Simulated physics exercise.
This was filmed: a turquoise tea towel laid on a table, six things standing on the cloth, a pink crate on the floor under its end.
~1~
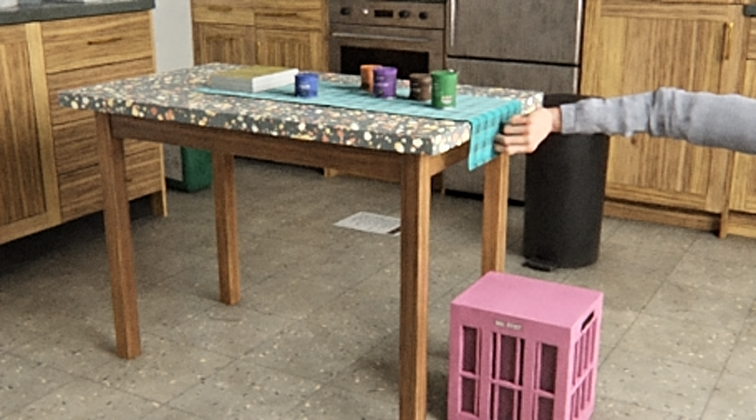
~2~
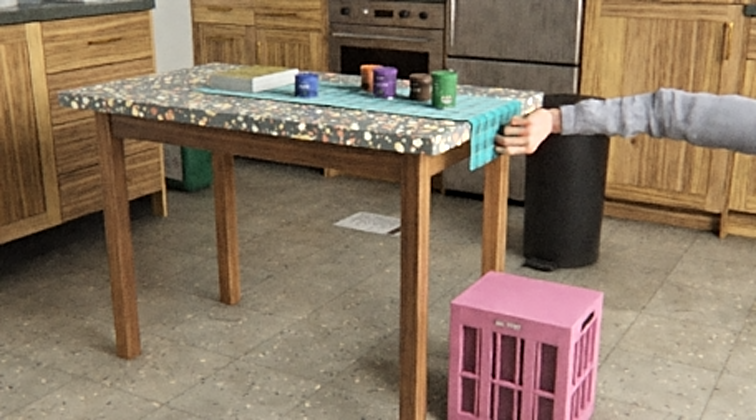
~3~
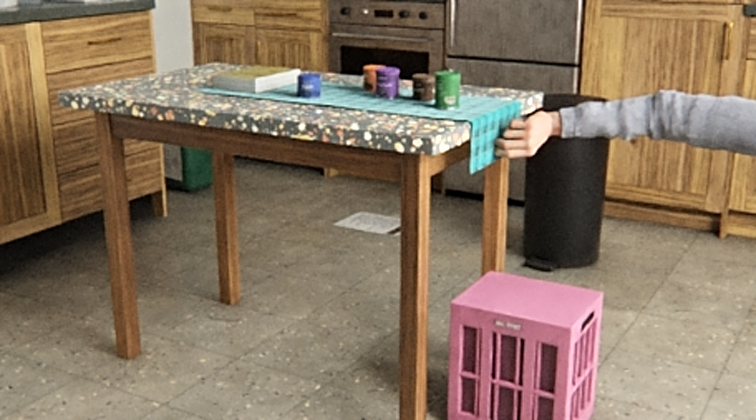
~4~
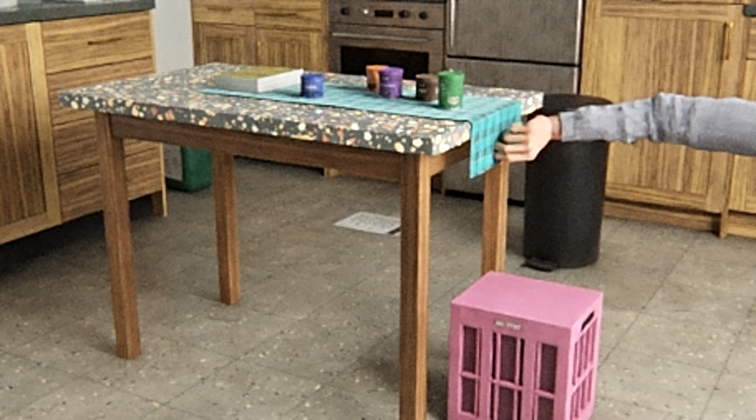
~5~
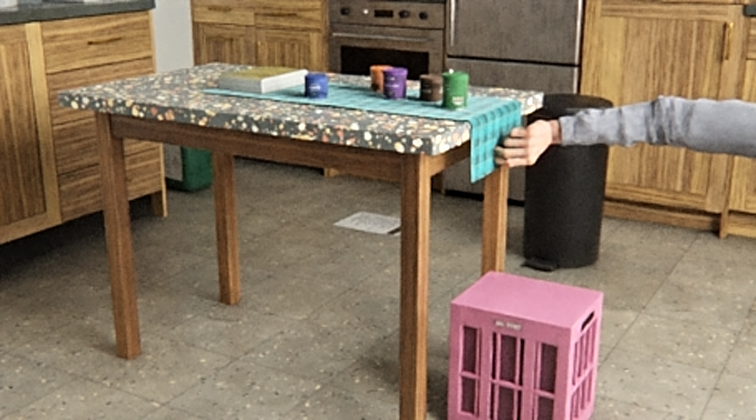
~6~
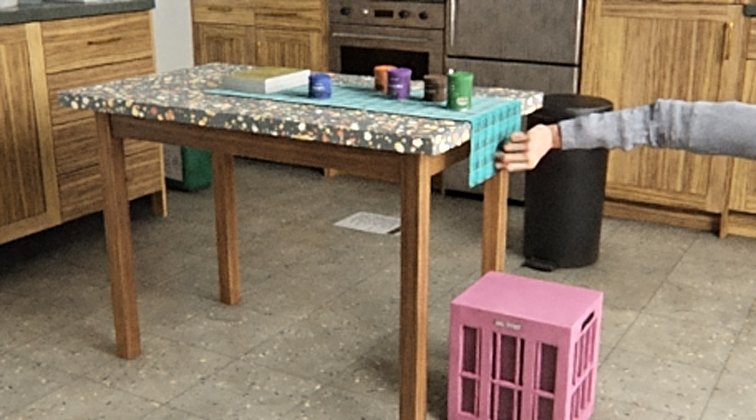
To begin with, a hand at the right grips the end of a turquoise cloth on a speckled table, with a book and five coloured pots standing on it. The hand draws the cloth slightly rightward and down over the edge, and the book and pots shift right with it, still upright.
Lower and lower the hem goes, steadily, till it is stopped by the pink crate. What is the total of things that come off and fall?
Count them up and you get three things gone over the edge.
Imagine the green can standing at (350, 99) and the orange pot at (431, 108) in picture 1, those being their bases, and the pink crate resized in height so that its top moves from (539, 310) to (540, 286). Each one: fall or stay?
In the end the green can is still on top and the orange pot is no longer on top.
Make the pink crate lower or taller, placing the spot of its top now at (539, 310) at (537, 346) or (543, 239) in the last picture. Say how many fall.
Numbers: 4; 1.
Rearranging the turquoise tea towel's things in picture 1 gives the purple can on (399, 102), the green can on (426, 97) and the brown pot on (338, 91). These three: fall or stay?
The purple can is off the top, the green can is off the top and the brown pot is still on top.
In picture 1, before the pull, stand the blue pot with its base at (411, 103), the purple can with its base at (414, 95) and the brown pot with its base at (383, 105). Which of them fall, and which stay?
The blue pot drops off, the purple can falls, the brown pot comes down.
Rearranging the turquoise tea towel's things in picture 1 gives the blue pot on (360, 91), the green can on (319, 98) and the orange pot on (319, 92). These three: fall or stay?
The blue pot stays on; the green can holds on; the orange pot does not fall.
Soon after, hem near (496, 216); green can gone.
Then, hem near (496, 260); green can and brown pot gone.
At rest, hem on the crate; green can, brown pot and purple can gone. It carries off three.
